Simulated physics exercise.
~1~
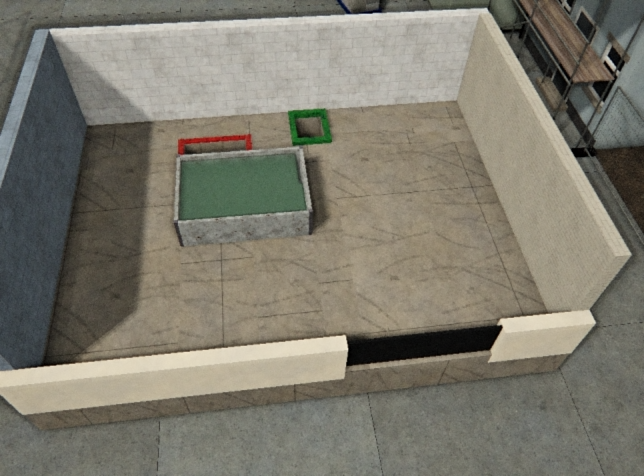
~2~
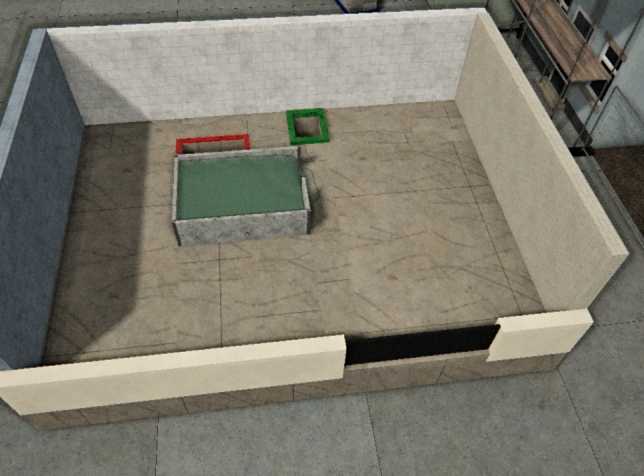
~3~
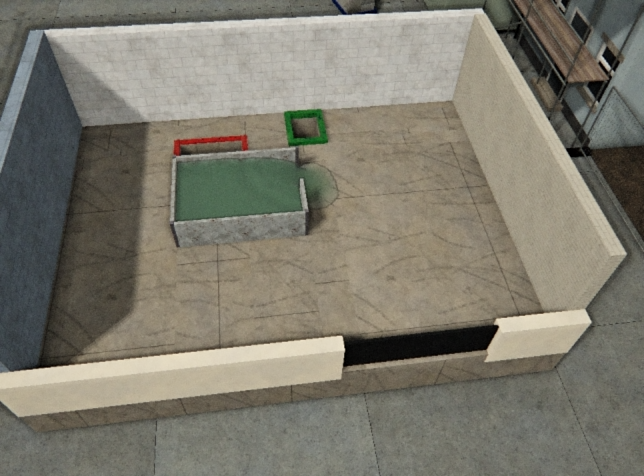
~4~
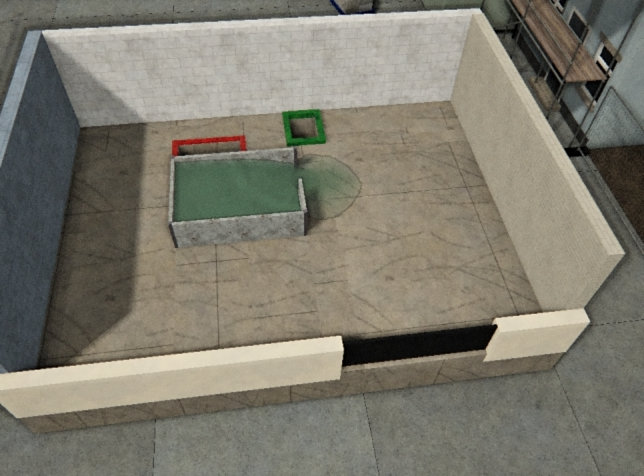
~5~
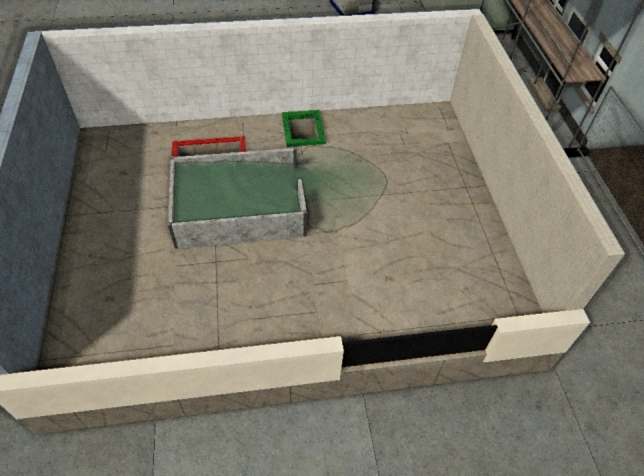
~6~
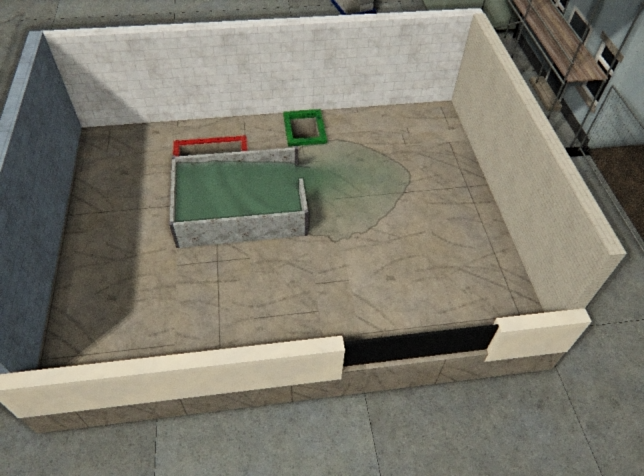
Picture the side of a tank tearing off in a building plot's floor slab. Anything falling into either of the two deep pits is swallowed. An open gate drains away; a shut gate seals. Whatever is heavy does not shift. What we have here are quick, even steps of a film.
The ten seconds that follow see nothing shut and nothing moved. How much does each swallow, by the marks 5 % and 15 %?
In order: The gate will take below five per cent, the green pit will take below five per cent, the red pit will take below five per cent.
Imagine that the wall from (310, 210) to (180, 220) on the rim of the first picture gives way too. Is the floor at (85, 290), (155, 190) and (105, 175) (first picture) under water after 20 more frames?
Note, points one to three: Reached and soaked / unreached / unreached.
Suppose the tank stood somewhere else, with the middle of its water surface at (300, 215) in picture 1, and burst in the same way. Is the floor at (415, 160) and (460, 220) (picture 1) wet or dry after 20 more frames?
One after the other, they come out submerged and submerged.
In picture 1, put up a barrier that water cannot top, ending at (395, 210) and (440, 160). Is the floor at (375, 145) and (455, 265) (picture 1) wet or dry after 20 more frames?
Submerged, then submerged.
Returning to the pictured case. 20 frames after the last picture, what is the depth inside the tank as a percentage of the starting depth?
50 percent or thereabouts.
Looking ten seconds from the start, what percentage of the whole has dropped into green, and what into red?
0 in a hundred, then 0 in a hundred.
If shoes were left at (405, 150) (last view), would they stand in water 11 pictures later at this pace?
Result recorded: Waterlogged.
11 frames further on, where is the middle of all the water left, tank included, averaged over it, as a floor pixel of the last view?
The spot I would choose is (300, 193).
A moment on, water covers 20 % of the floor; the gate 0 %, the green pit 0 %, the red pit 0 %.
Next, water covers 30 % of the floor; the gate 0 %, the green pit 0 %, the red pit 0 %.
Then, water covers 35 % of the floor; the gate 0 %, the green pit 0 %, the red pit 0 %.
Later, water covers 45 % of the floor; the gate 0 %, the green pit 0 %, the red pit 0 %.
In the end, water covers 70 % of the floor; the gate 0 %, the green pit 0 %, the red pit 0 %.
